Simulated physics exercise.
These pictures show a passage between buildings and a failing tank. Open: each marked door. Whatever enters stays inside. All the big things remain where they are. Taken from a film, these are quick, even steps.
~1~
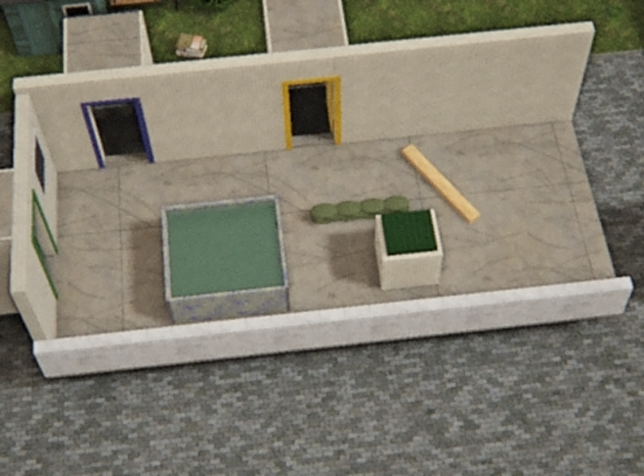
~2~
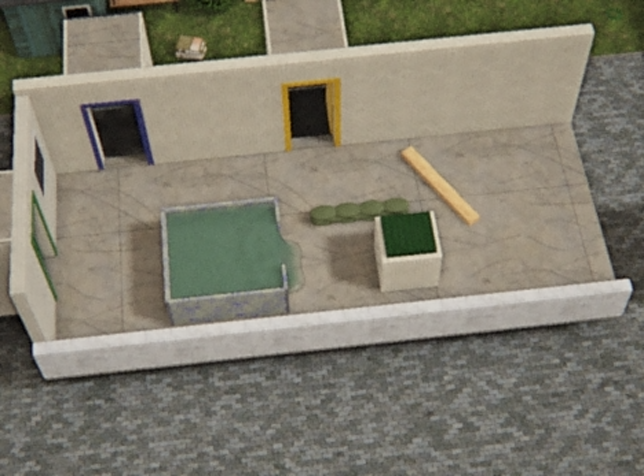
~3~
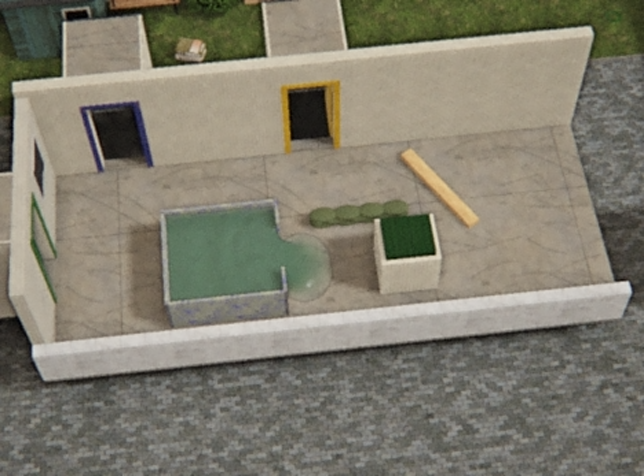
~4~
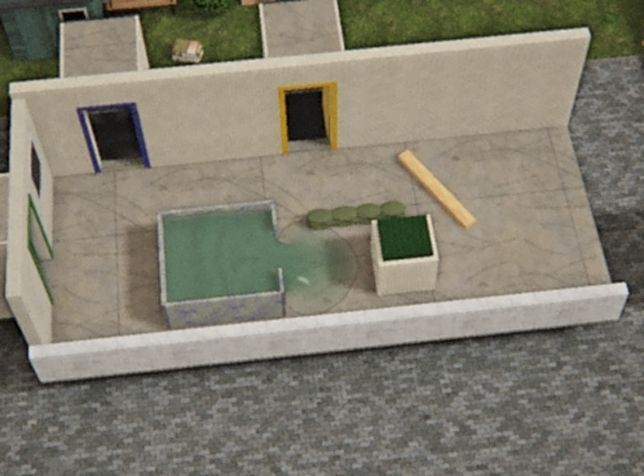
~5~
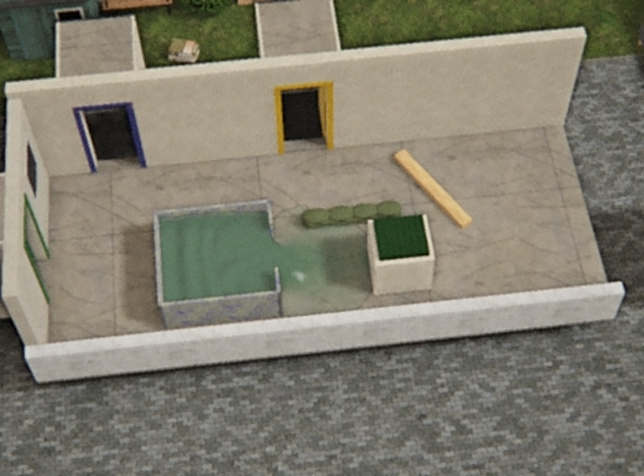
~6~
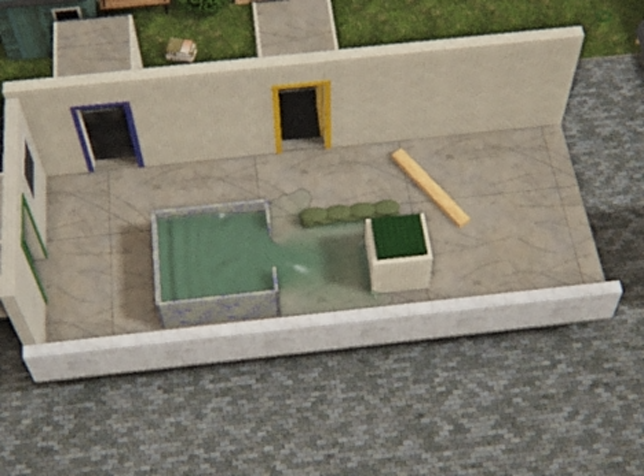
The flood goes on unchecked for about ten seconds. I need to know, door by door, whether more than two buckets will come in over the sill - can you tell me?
Sure. At the green door, no more than two will. At the blue door, no more than two will. At the yellow door, no more than two will.
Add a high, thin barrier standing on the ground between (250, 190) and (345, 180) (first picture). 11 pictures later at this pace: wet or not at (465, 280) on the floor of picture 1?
Submerged.
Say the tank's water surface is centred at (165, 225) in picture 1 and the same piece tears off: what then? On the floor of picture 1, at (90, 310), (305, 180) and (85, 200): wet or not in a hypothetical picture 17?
Taking them in the order asked: Spared, then inundated, then spared.
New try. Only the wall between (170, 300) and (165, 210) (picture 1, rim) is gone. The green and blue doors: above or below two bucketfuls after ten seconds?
The green door exceeds the mark, and the blue door exceeds the mark.
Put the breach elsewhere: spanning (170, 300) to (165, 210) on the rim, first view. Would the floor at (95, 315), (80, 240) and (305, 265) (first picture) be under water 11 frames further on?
In turn: Flooded, covered, not flooded.
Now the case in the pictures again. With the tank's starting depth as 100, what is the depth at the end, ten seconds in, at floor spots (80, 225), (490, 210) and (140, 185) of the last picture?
In order: 2, 2, 6 %.
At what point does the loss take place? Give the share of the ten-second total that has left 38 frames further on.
That comes to 60 per cent, as I work it out.
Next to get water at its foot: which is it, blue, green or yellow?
Soonest: The door marked yellow.
A moment on, water covers 20 % of the floor; the green door not reached, the blue door not reached, the yellow door wet at the sill, nothing in.
Next, water covers 35 % of the floor; the green door not reached, the blue door not reached, the yellow door wet at the sill, nothing in.
Then, water covers 55 % of the floor; the green door not reached, the blue door not reached, the yellow door wet at the sill, nothing in.
Later, water covers 65 % of the floor; the green door wet at the sill, nothing in, the blue door not reached, the yellow door wet at the sill, nothing in.
In the end, water covers 80 % of the floor; the green door wet at the sill, nothing in, the blue door wet at the sill, nothing in, the yellow door wet at the sill, nothing in.
